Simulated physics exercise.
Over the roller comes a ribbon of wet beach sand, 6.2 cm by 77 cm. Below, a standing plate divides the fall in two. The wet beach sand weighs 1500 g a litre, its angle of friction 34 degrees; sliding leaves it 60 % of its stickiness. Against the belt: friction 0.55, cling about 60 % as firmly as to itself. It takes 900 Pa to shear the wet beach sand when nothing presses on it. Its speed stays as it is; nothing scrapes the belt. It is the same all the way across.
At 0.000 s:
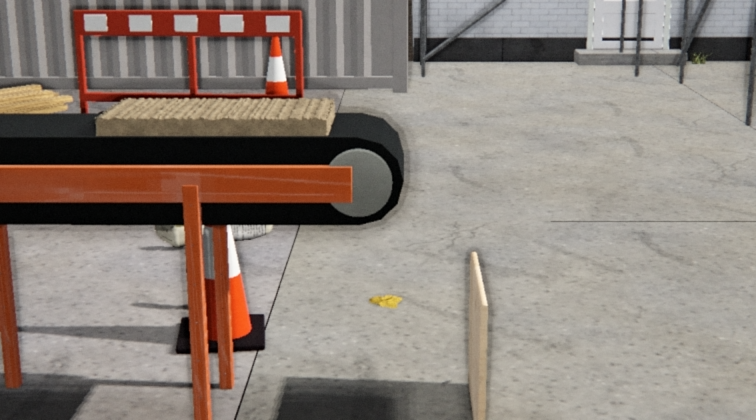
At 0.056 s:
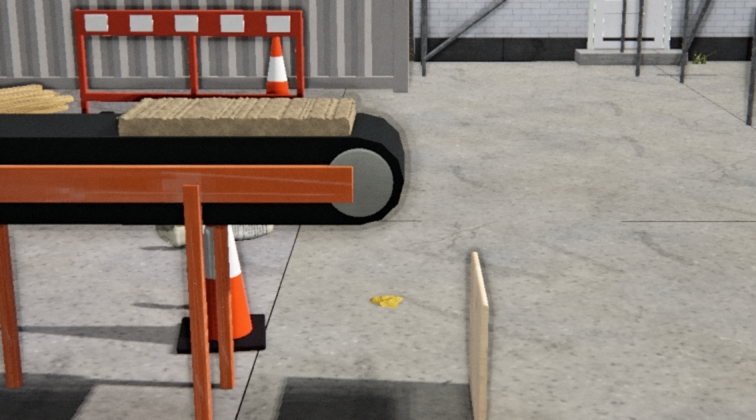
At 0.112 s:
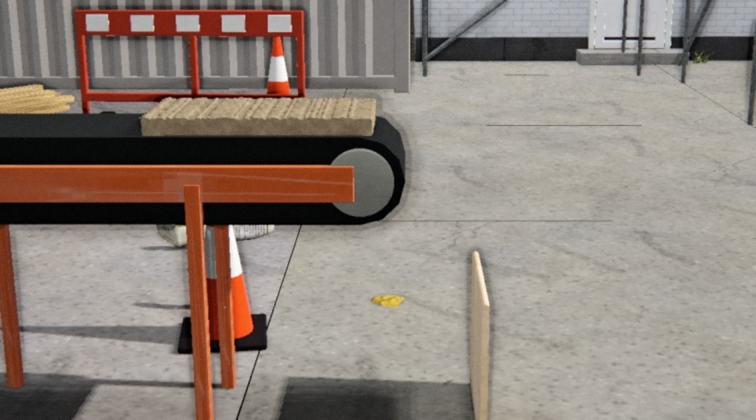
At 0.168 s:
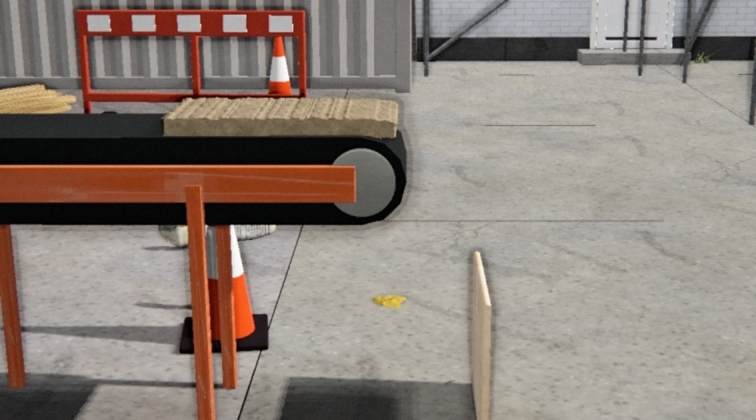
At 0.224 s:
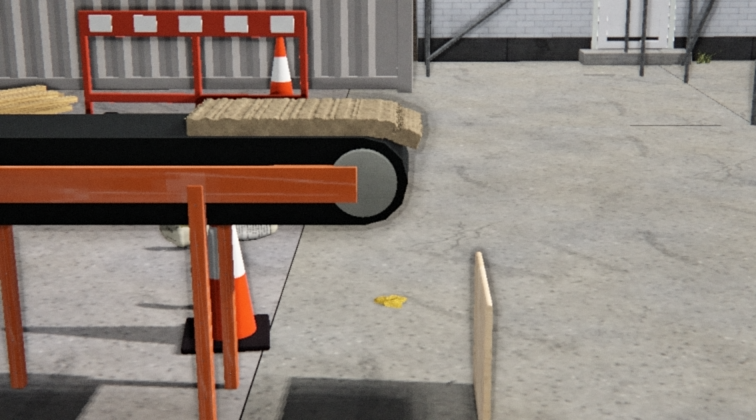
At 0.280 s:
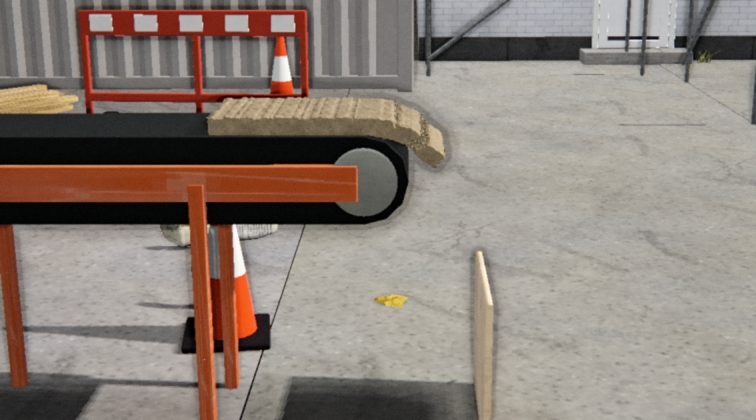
A black conveyor belt on an orange frame, seen from the side in a concrete yard, extends from the left to a grey roller near the centre. A flat slab of tan wet sand lies on it, with orange-and-white cones, a red-and-white barrier and a grey corrugated wall behind, and a pale upright plate at lower right. The slab slides steadily right, and its front passes the roller, bends downward and cracks.
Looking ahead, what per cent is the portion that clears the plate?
The portion that clears the plate is near 100 %.
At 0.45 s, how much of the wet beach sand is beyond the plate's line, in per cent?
About 10 %.
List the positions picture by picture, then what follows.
Leading edge of the wet beach sand at (327, 123), in the first picture.
Leading edge of the wet beach sand at (349, 123), in the second picture.
Leading edge of the wet beach sand at (372, 119), 5 % of it past the top of the roller, in one piece, in the third picture.
Leading edge of the wet beach sand at (396, 127), 14 % of it past the top of the roller, in one piece, in the fourth picture.
Leading edge of the wet beach sand at (420, 134), 24 % of it past the top of the roller, cracking, in the fifth picture.
Leading edge of the wet beach sand at (443, 158), 33 % of it past the top of the roller, cracking, in the sixth picture.
After 0.45 s, 11 % is beyond the plate's line.
After 0.65 s, 43 % is beyond the plate's line.
After 0.85 s, 78 % is beyond the plate's line.
After 1.05 s, 100 % is beyond the plate's line.
After 2.20 s, at the end, 100 % is beyond the plate's line.
